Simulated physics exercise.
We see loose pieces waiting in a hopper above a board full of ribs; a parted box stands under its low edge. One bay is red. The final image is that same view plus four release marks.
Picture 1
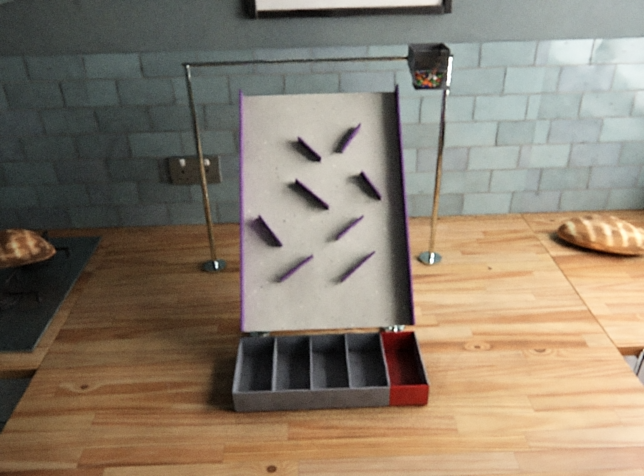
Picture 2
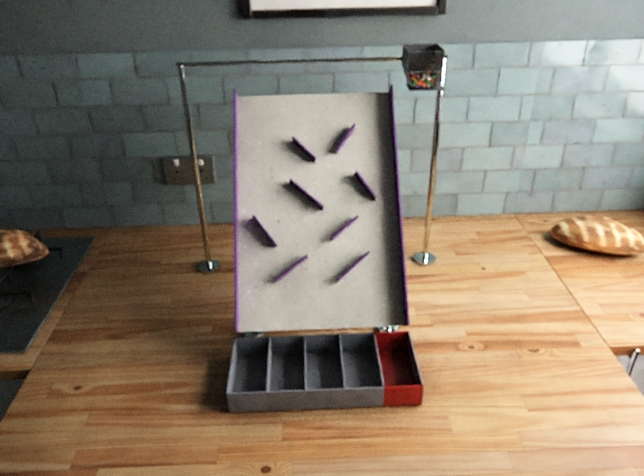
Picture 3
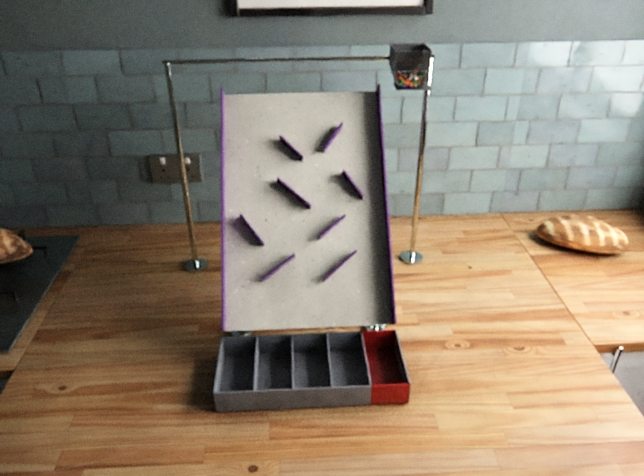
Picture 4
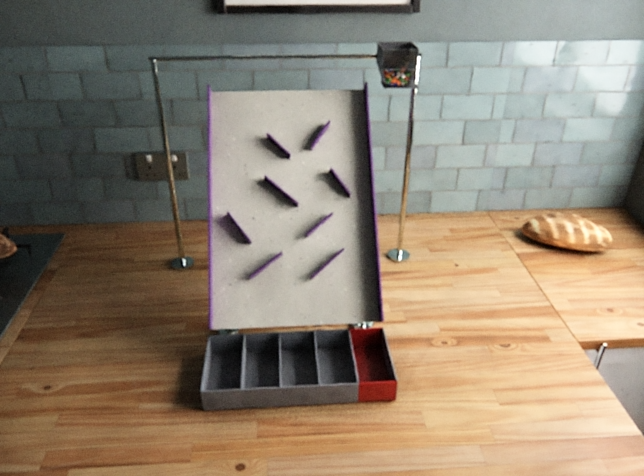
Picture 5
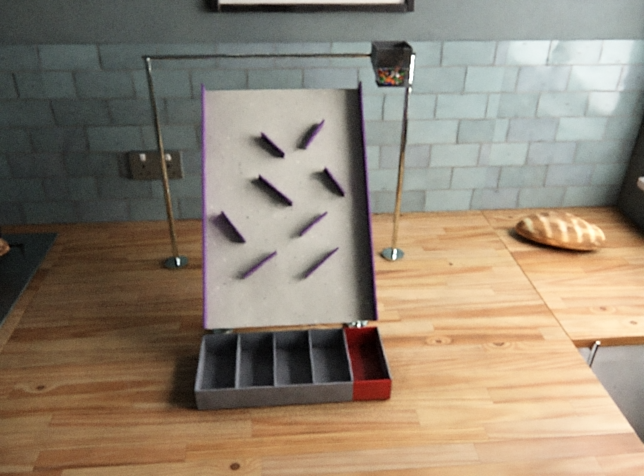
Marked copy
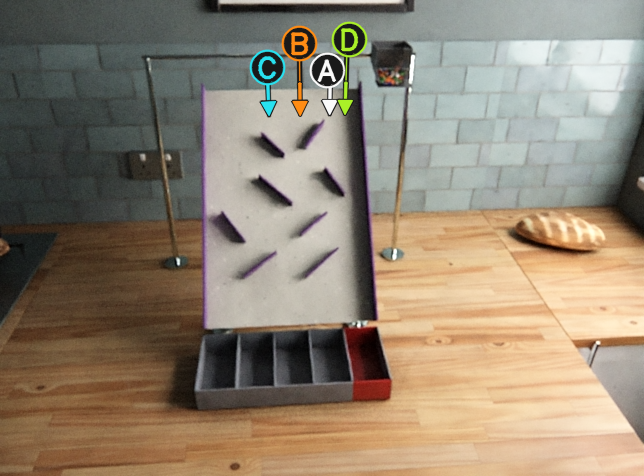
The video shows a hopper of small colorful pieces mounted above an upright gray board with purple ribs and a divided box with one red bay, on a wooden counter; the view shifts slightly while nothing in the setup moves.
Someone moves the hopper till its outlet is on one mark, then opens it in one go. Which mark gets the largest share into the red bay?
Choose D.
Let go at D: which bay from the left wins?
The fifth from the left.
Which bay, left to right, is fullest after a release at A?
The fifth.
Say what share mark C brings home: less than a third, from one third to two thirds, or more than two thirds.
Mark C gives less than a third.
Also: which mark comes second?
A it is.
On the marked copy, mark A meets the board at (329, 109); mark B meets the board at (300, 110); mark C meets the board at (268, 110); mark D meets the board at (345, 109).
If A is chosen, close to two thirds in the red bay, close to a quarter in other bays, only a few held on the board, only a few outside the box.
If B is chosen, none at all in the red bay, all but a few in other bays, a small share held on the board.
If C is chosen, only a few in the red bay, the bulk in other bays, close to a quarter held on the board.
If D is chosen, all but a few in the red bay, a small share in other bays.
